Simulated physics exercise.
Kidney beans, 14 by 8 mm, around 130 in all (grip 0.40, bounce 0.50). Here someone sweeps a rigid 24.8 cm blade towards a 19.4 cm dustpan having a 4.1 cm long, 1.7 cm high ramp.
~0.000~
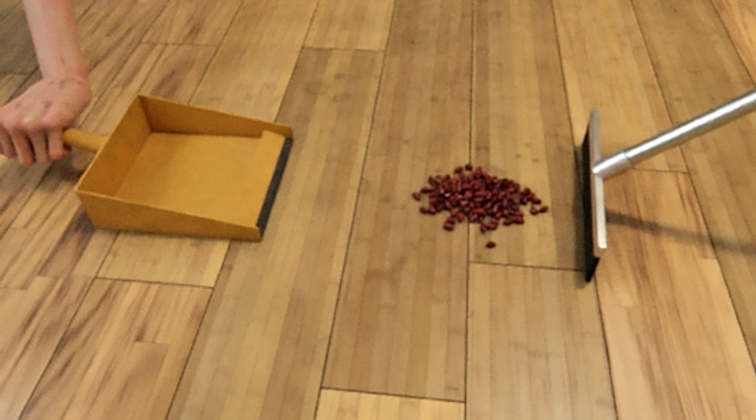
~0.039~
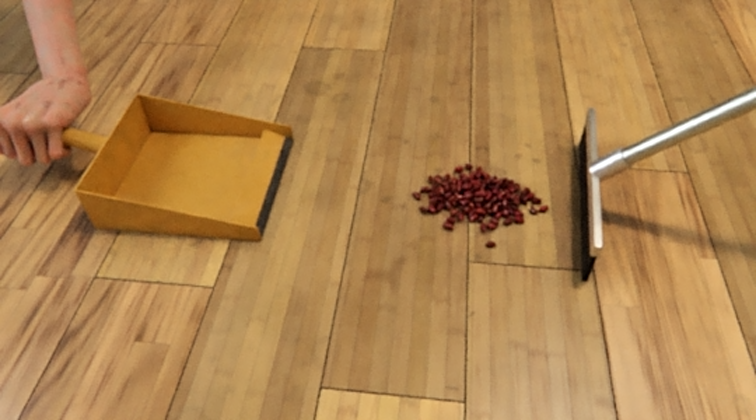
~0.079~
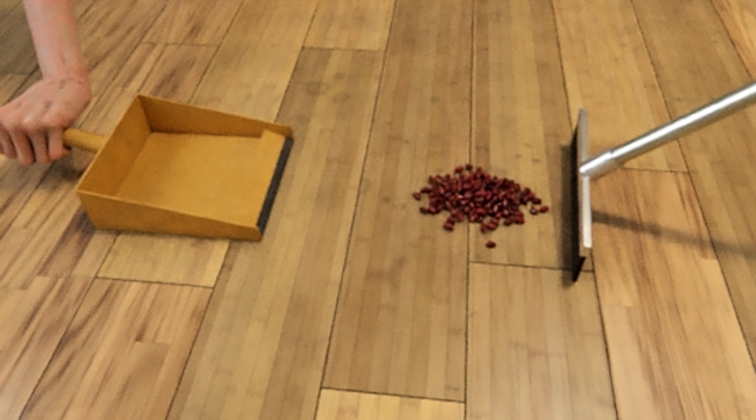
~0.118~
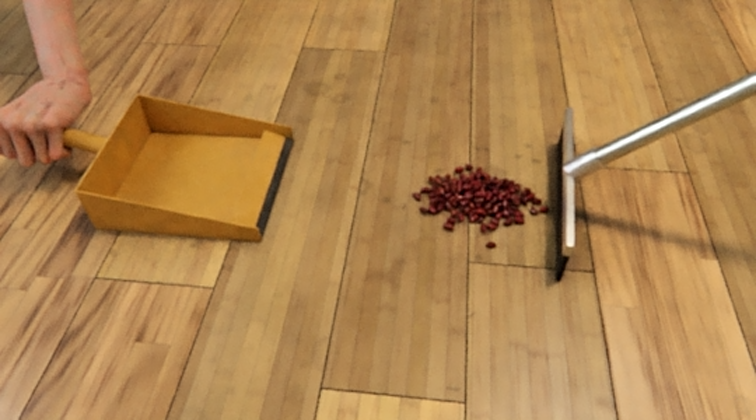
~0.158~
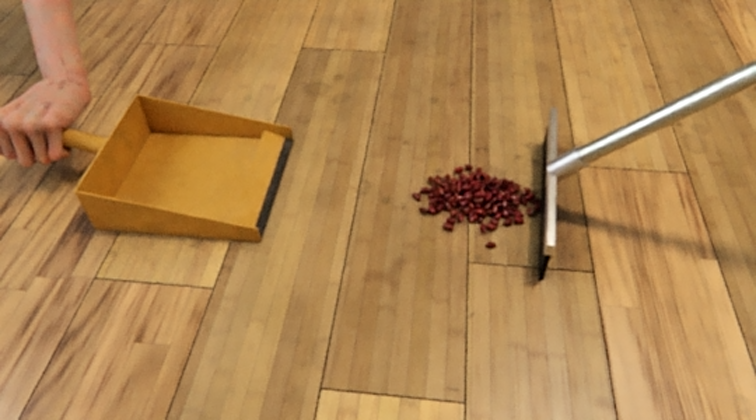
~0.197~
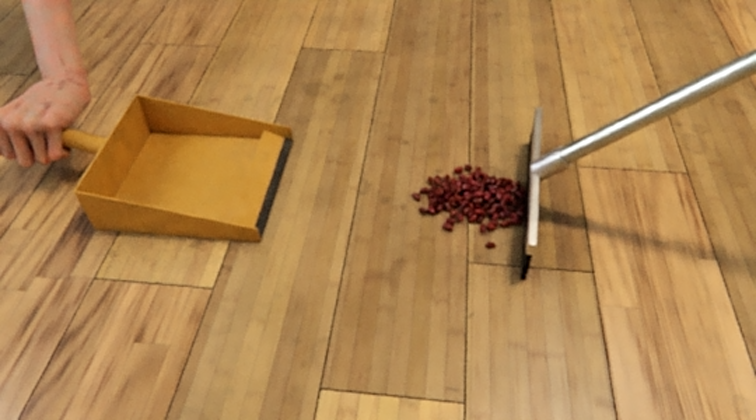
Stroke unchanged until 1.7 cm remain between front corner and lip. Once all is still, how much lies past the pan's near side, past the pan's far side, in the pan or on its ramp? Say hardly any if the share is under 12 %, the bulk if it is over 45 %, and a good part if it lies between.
Near side: Odds are it gets a meagre share; far side: Odds are it gets a meagre share; pan: Odds are it gets a so-so share.
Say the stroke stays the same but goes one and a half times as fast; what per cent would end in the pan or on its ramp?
Then roughly 30 per cent.
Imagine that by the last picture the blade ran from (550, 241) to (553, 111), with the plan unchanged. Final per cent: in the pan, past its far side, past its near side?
The pan gets 30, the far side 20 and the near side 5.
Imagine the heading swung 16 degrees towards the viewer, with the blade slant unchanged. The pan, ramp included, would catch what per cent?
About 5 percent would end up there.
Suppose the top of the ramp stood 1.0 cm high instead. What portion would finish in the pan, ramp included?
35 per cent.
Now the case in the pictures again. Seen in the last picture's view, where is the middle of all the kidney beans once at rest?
When it all comes to rest, the middle is near (280, 183).
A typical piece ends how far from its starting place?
Median shift: Approx. 28 cm.
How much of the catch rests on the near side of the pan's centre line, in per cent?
Share: Approx. 60 %.
After 0.49 s, middle of the blade 19 cm from the lip; 0 % over the lip, far side 5 %, near side 0 %.
Then, at 0.69 s, middle of the blade 9 cm from the lip; 0 % over the lip, far side 5 %, near side 0 %.
After 1.01 s, middle of the blade 3 cm from the lip; 25 % over the lip, far side 5 %, near side 5 %.
In the end, at 2.5 s, near side 5 %, far side 5 %, pan 25 %, in front of the lip or behind the blade 65 %.
